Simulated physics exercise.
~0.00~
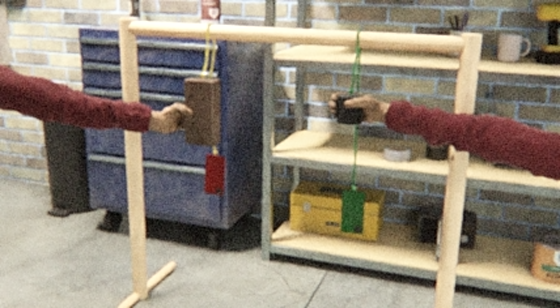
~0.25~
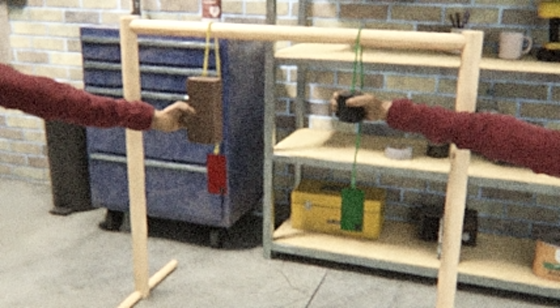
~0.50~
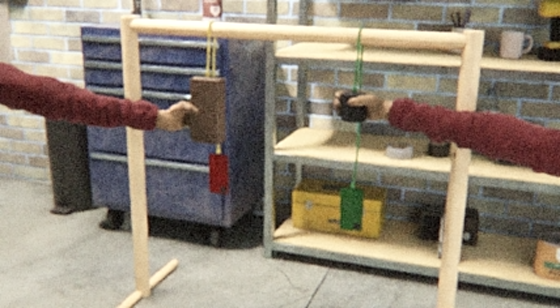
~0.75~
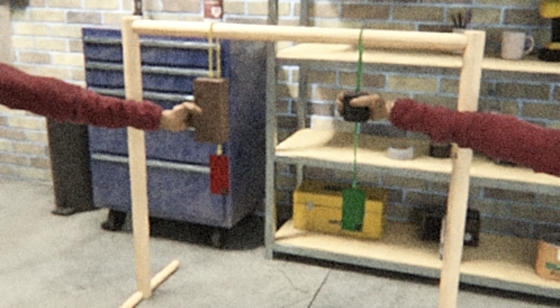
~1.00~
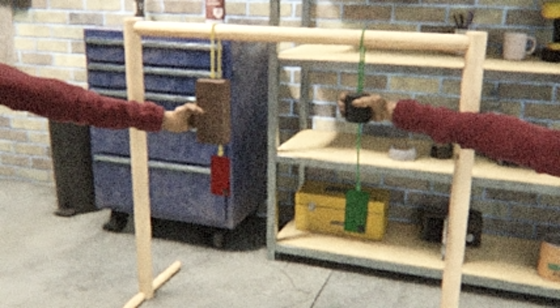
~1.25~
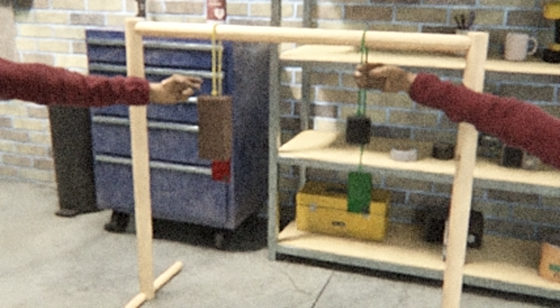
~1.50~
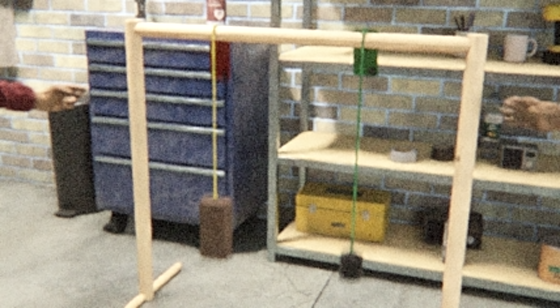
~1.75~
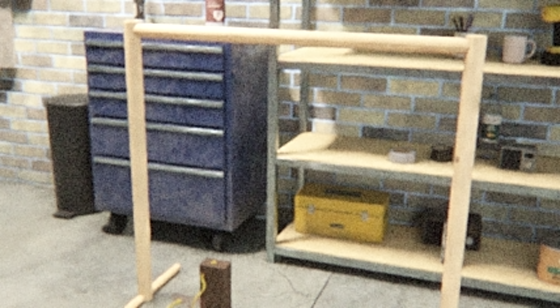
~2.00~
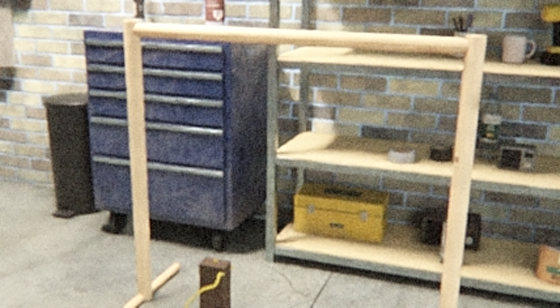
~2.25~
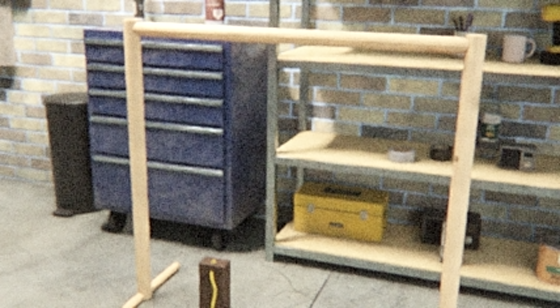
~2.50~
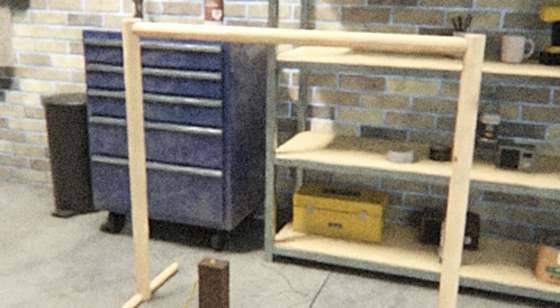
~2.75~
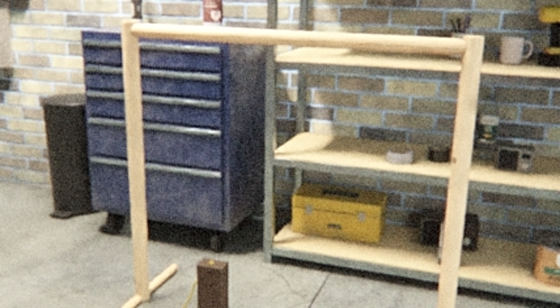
Two hands release a brown block and a dark object, and the block drops to the floor.
